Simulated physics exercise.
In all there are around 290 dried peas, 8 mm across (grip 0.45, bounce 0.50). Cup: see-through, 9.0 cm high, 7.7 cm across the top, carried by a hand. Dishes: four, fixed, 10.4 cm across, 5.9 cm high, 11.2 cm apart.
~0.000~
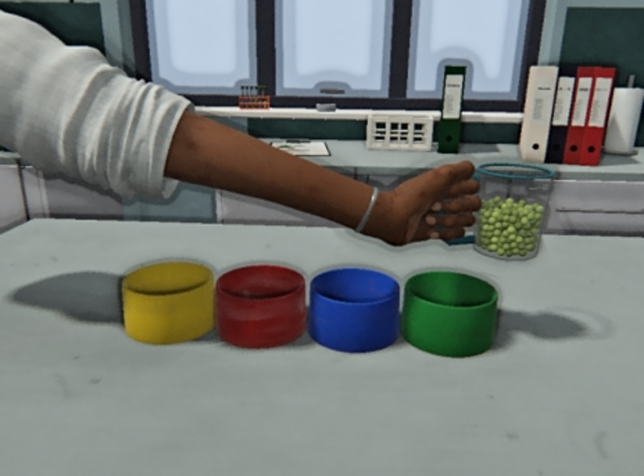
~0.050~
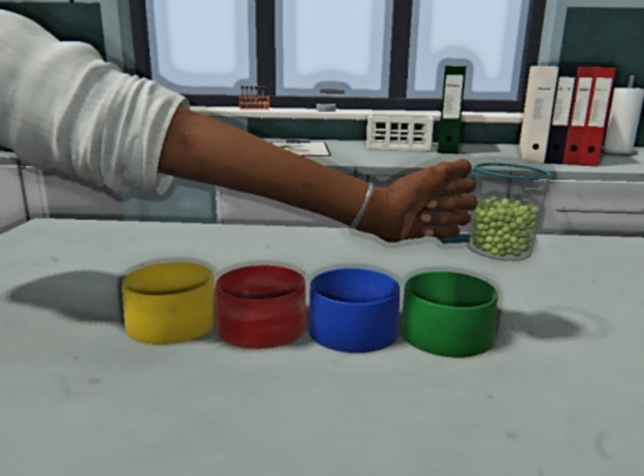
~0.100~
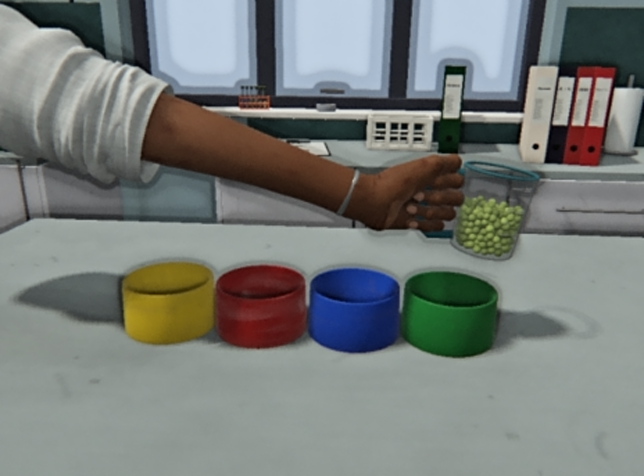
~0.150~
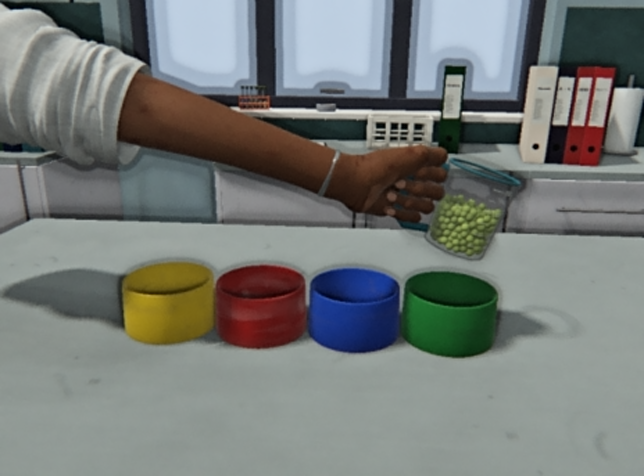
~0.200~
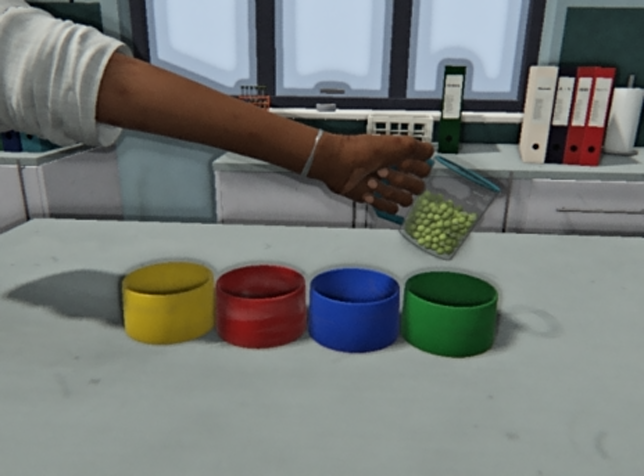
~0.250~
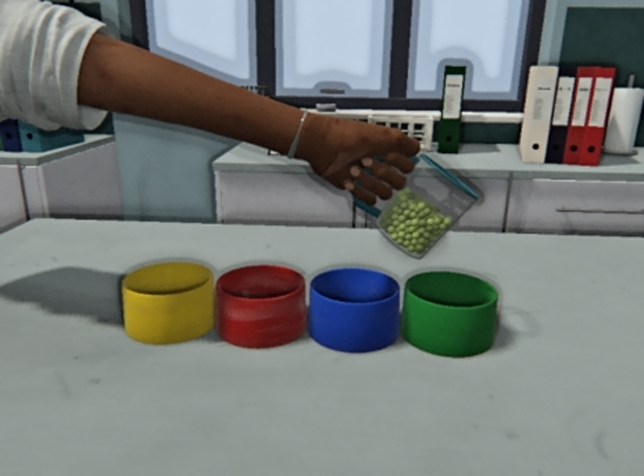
A hand reaching in from the left carries a see-through cup of green dried peas leftward above a pale table, tilting it steadily further as it goes. Four open dishes, yellow, red, blue and green from left to right, sit still in a row below. The fixed view faces the table from the front, with windows, a counter and binders behind.
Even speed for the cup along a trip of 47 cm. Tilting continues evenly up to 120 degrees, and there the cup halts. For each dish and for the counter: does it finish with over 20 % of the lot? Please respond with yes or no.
Red yes, blue no, green no, yellow yes, counter no.
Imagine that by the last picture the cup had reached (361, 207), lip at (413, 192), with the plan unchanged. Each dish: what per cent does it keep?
Red 0; blue 0; green 0; yellow 100.
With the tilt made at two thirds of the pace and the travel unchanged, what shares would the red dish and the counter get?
In that case I'd put red at 0 and the counter at 0.
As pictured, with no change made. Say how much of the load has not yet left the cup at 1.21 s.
About 0 per cent.
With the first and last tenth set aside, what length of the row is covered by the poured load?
It spans about 15 centimetres along the dishes.
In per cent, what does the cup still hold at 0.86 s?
Some 40 per cent.
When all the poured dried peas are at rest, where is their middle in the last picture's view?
(185, 316) or so.
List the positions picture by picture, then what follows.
The first frame shows cup at (510, 211), tilt 0 degrees, lip at (551, 172), moved 0.0 cm; middle of the pieces at (508, 227); green dish at (451, 289); blue dish at (355, 285); red dish at (261, 282); yellow dish at (169, 278).
The second frame shows cup at (505, 211), tilt 2 degrees, lip at (548, 173), moved 0.5 cm; middle of the pieces at (503, 227).
The third frame shows cup at (491, 210), tilt 8 degrees, lip at (536, 176), moved 2.1 cm; middle of the pieces at (487, 226).
The fourth frame shows cup at (469, 210), tilt 17 degrees, lip at (518, 182), moved 4.5 cm; middle of the pieces at (463, 225).
The fifth frame shows cup at (446, 209), tilt 26 degrees, lip at (498, 189), moved 7.0 cm; middle of the pieces at (438, 224).
The sixth frame shows cup at (423, 208), tilt 35 degrees, lip at (476, 197), moved 9.5 cm; middle of the pieces at (413, 222); green dish at (451, 289); blue dish at (355, 285); red dish at (261, 282); yellow dish at (169, 278). The cup turns about 185 degrees a second and travels 50 cm a second.
After 0.61 s, tilt 101 degrees; cup holds 100 %.
After 0.86 s, tilt 120 degrees; cup holds 40 %, red 30 %, yellow 15 %.
After 1.21 s, tilt 120 degrees; cup holds 0 %, red 35 %, yellow 60 %.
By 1.8 s all is still; red 35 %, blue 0 %, green 0 %, yellow 60 %, counter 5 %.
